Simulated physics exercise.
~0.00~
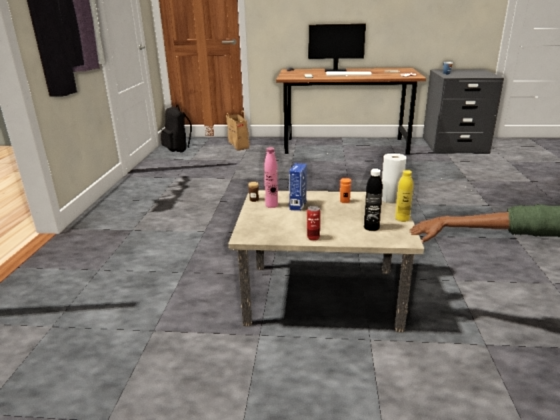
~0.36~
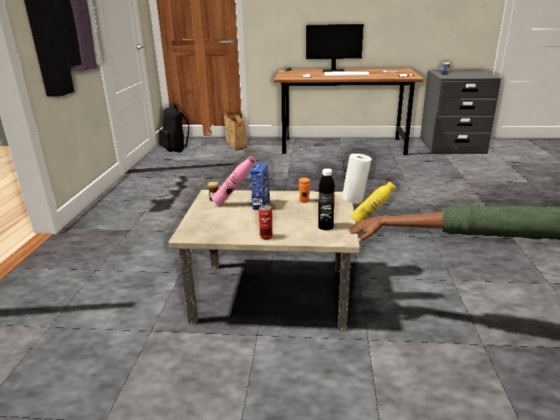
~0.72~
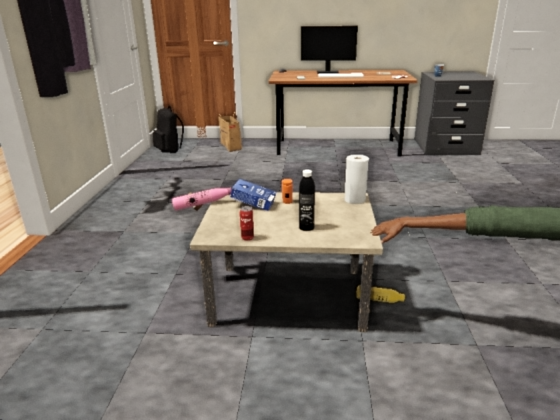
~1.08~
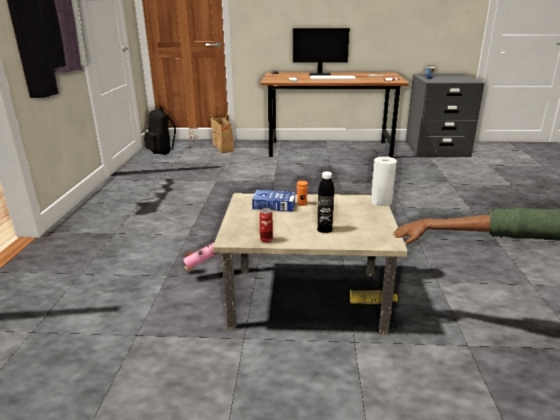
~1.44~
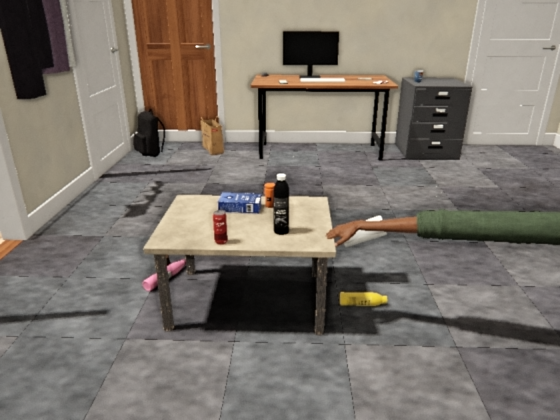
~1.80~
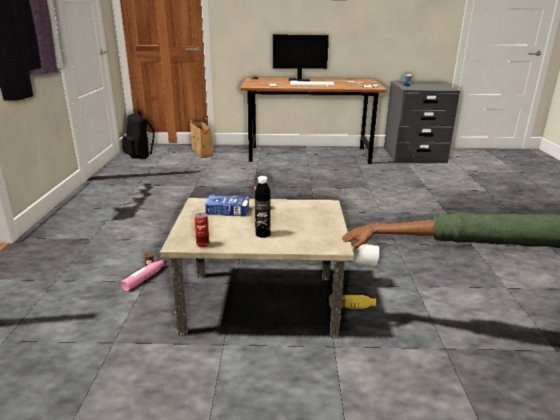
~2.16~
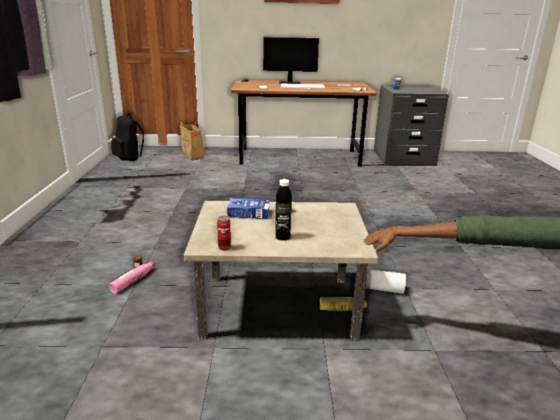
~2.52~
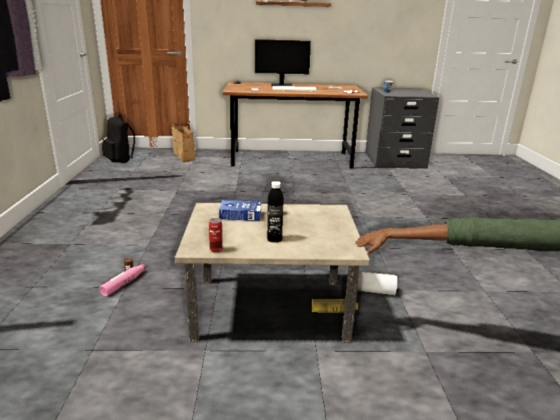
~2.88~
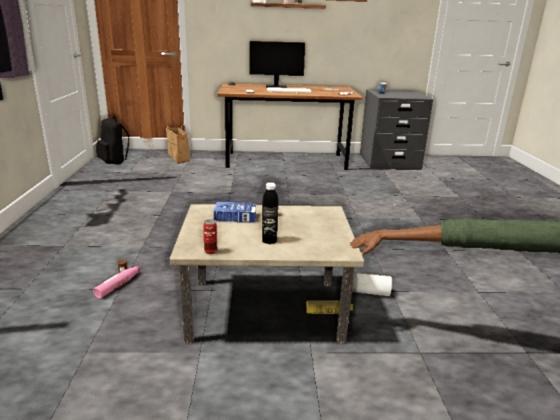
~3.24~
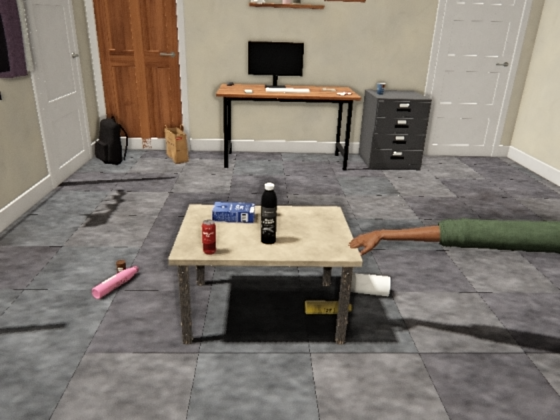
A hand shoved a small table left and right, tipping the pink and yellow bottles onto the floor and knocking a blue packet flat, before a white roll dropped too, leaving a red can and black bottle standing on top.
